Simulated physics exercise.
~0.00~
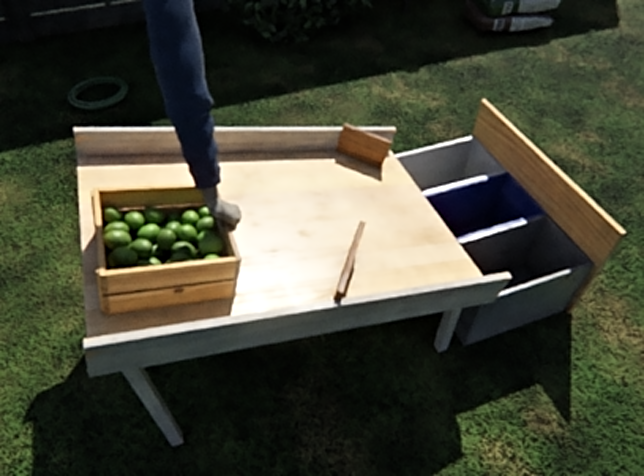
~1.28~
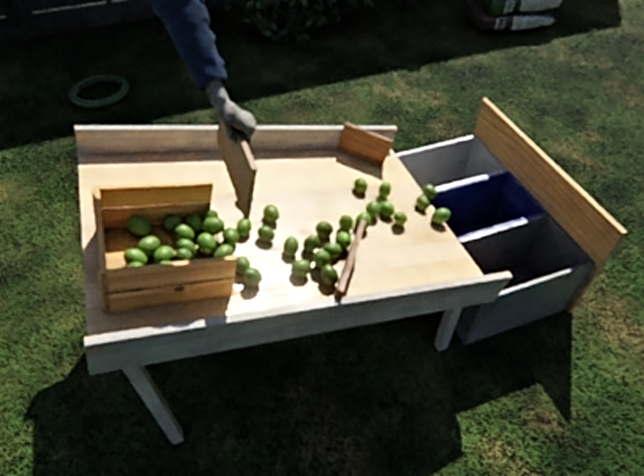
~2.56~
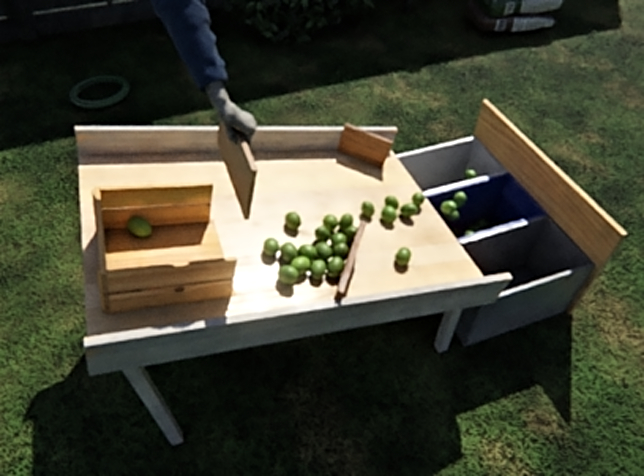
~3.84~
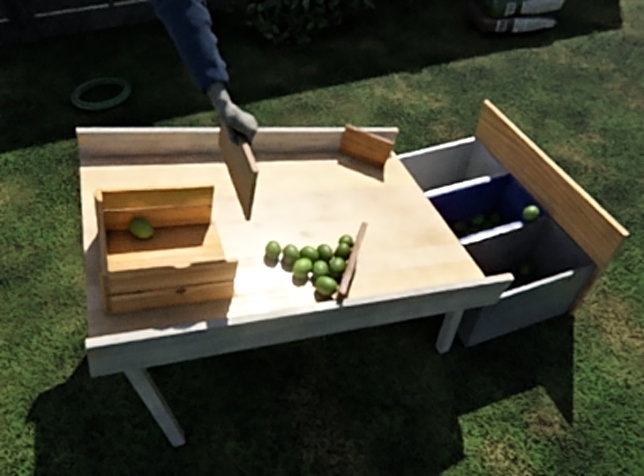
A sloping table stands on a sunlit lawn, seen from above by a slightly swaying camera. Green limes fill a wooden pen at the left, two angled boards stand part-way along, and a white bin, a blue tote and a grey tote wait at the right. A gloved hand in a dark blue sleeve lifts the pen's gate, and the limes spill out and roll rightward across the table. Some pass between the boards and drop mainly into the blue tote. At the end, a cluster rests against the nearer board, while one lime sits in the otherwise emptied pen and another hovers at the blue tote's far edge.
